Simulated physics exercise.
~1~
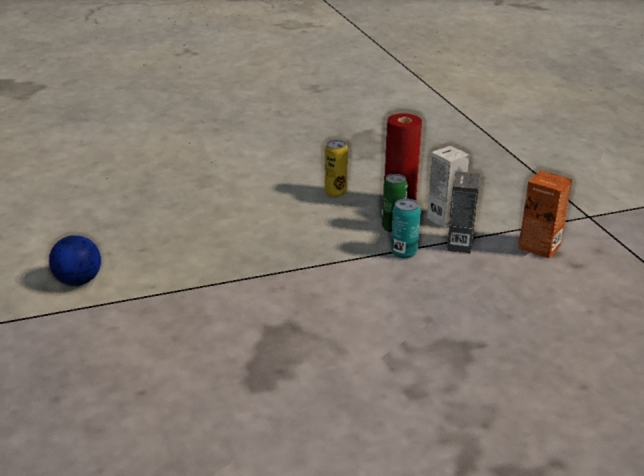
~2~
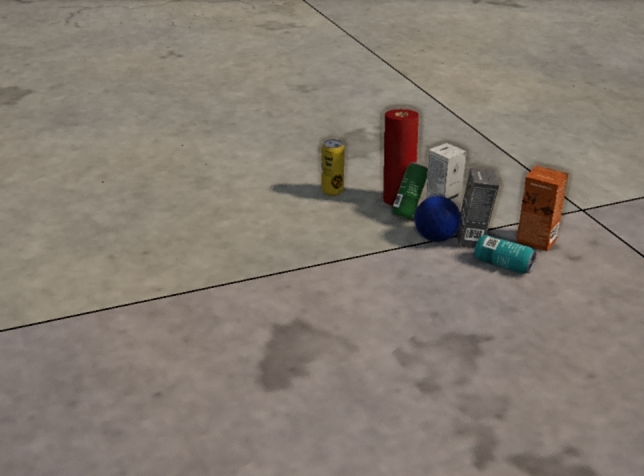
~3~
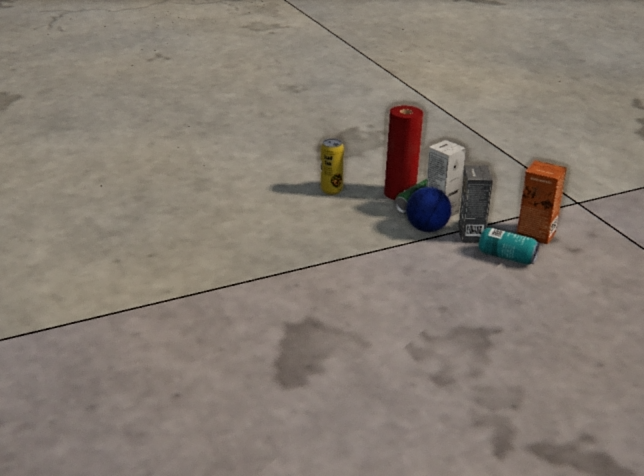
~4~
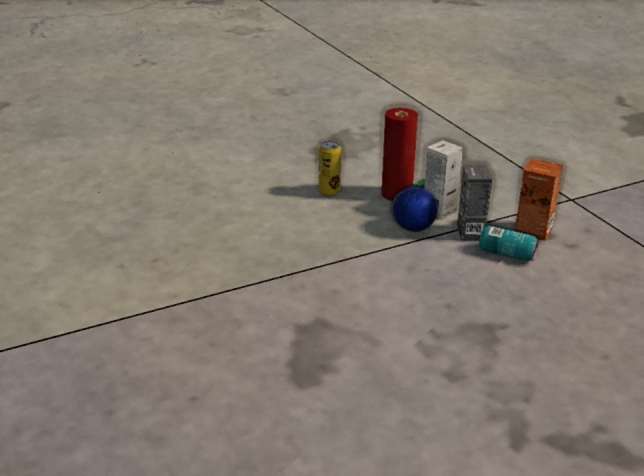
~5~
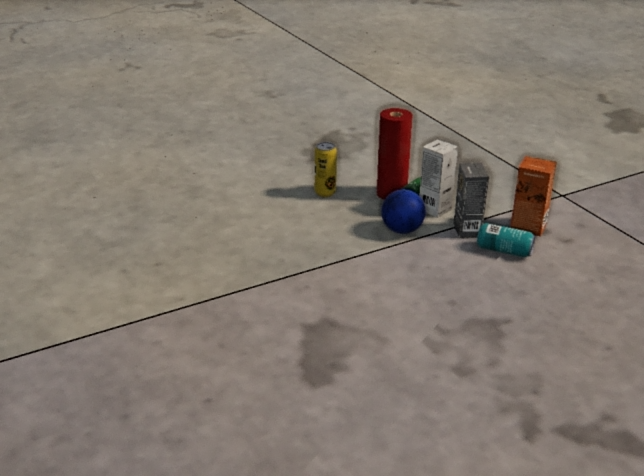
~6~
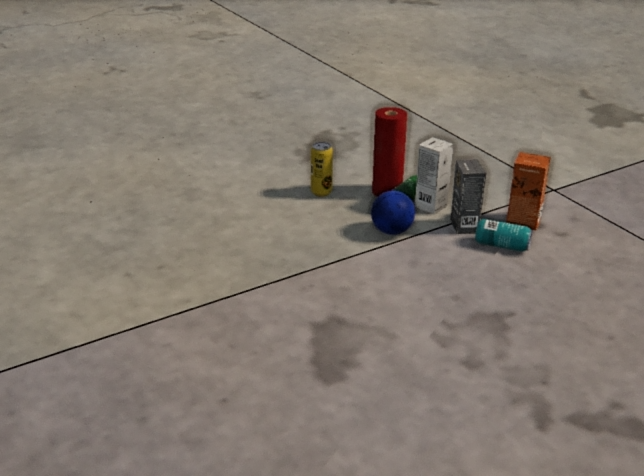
A red roll stays standing as a blue ball knocks over turquoise and green cans.
